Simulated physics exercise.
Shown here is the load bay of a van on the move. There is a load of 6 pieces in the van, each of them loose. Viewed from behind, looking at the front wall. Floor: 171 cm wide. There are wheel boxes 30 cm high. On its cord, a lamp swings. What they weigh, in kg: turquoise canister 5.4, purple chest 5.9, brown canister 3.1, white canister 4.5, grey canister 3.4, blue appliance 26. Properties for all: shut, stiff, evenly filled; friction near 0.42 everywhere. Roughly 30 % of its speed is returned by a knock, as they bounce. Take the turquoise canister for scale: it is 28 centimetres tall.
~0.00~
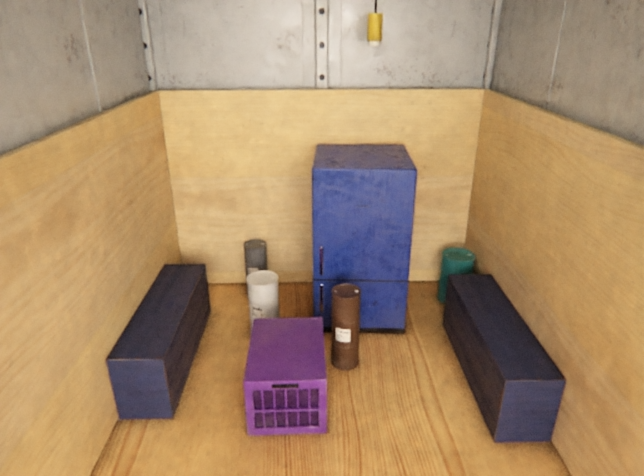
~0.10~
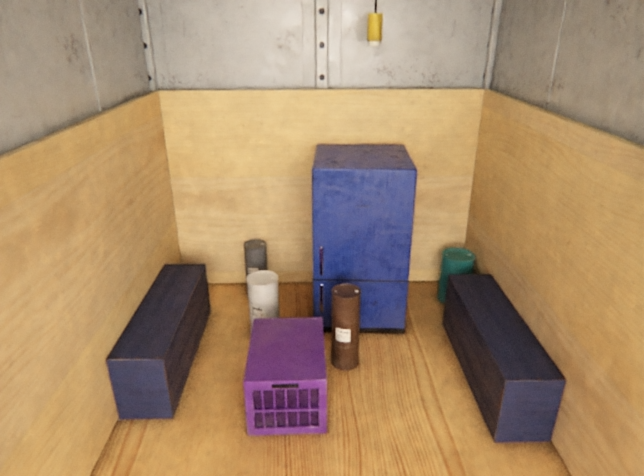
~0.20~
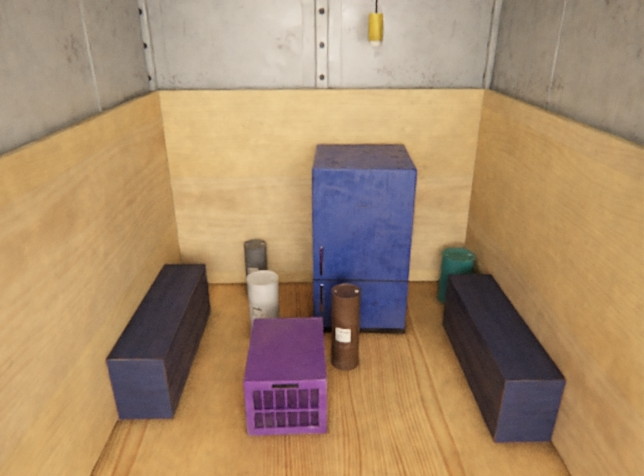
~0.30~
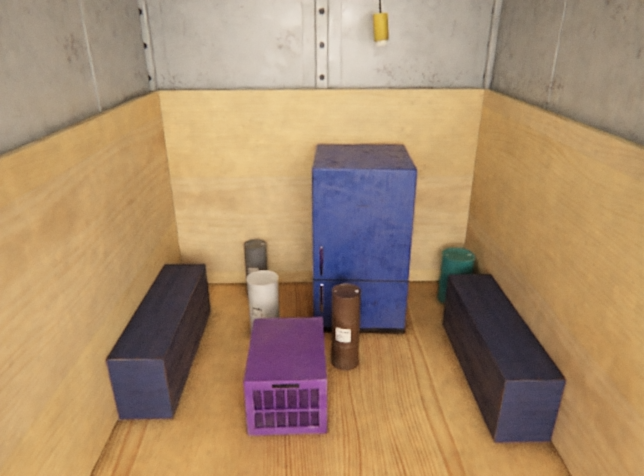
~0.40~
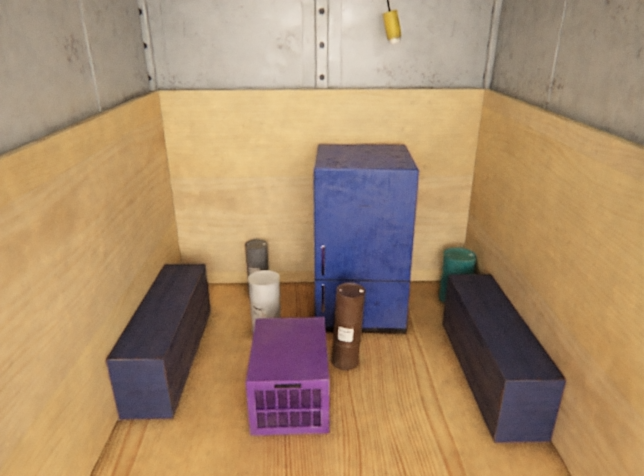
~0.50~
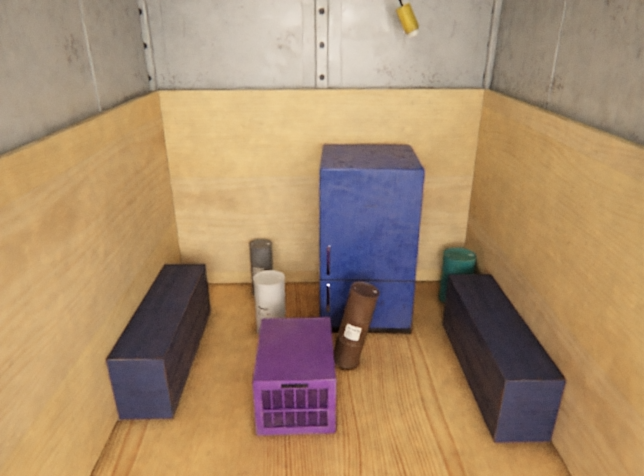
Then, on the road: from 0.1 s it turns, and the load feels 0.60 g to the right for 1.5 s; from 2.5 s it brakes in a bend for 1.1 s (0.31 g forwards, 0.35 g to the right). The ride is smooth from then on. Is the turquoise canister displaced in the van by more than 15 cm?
No. Most likely it stays settled.
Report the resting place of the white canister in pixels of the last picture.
Roughly at (339, 304) in the last picture.
After 0.80 s, load feels 0.60 g right; brown canister on its side; grey canister 24° off upright; blue appliance moved 22 cm.
After 1.00 s, load feels 0.60 g right; grey canister on its side; brown canister on its side; white canister moved 38 cm.
In the end (4.2 s), toppled in the van, brown canister and grey canister; not toppled but over 15 cm from the start, purple chest, white canister and blue appliance; the last one under 15 cm from the start. In the last view, turquoise canister near (457, 277).
